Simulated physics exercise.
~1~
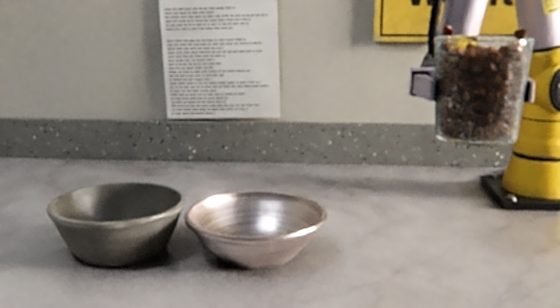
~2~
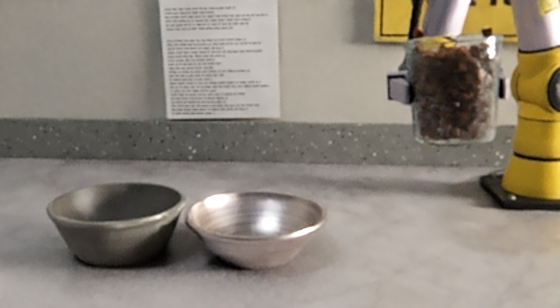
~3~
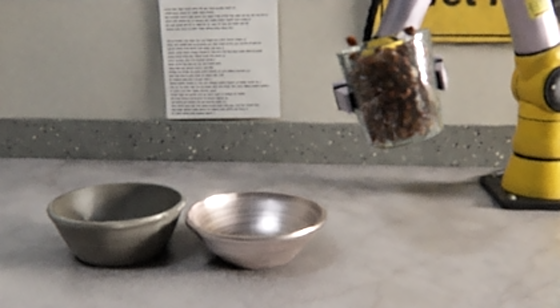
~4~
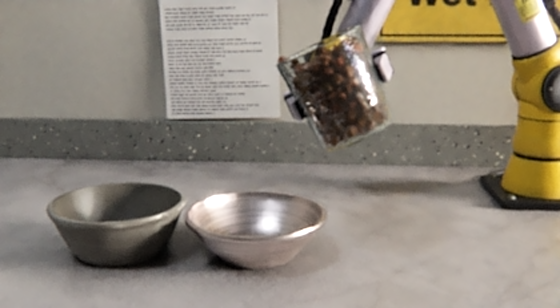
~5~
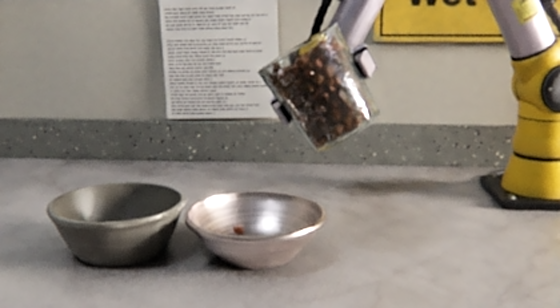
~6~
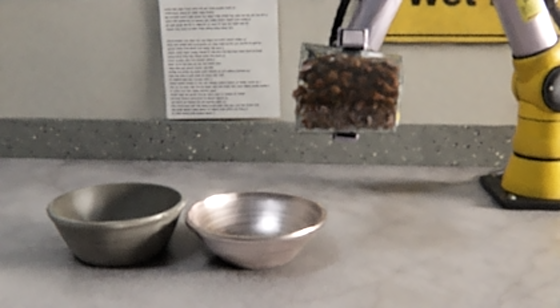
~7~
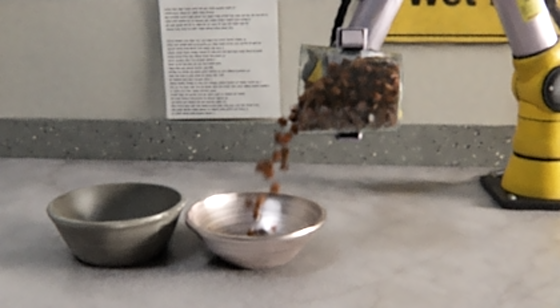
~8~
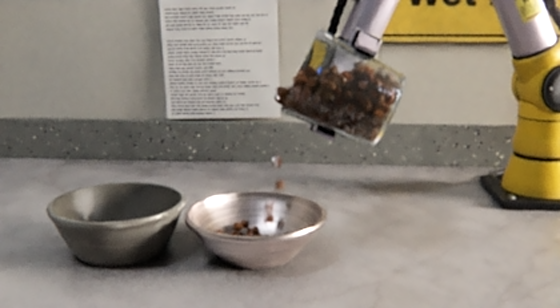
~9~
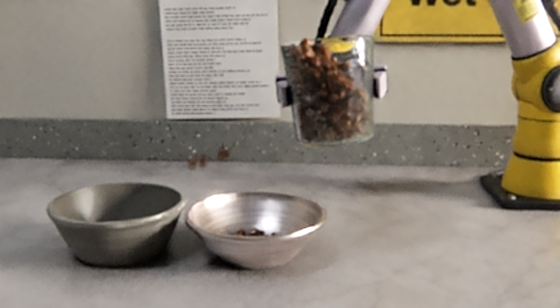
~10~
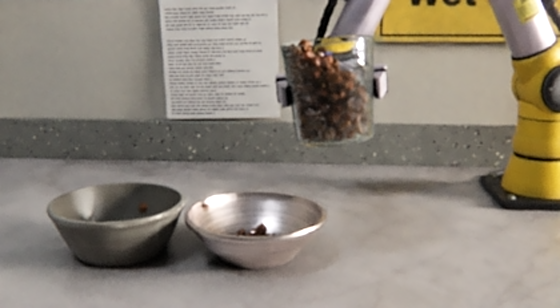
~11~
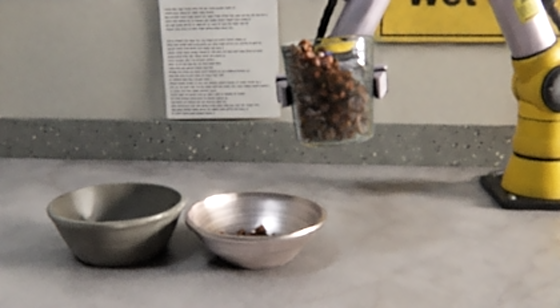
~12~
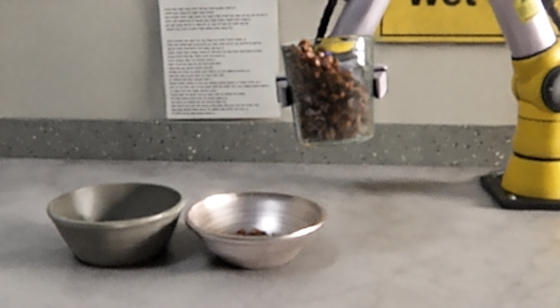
The footage shows a robot arm carrying a clear tumbler of brown pellets left toward two metal bowls, tipping it onto its side so some pour into the right bowl, then turning it upright, still mostly full, and holding it there with a small pile in that bowl.
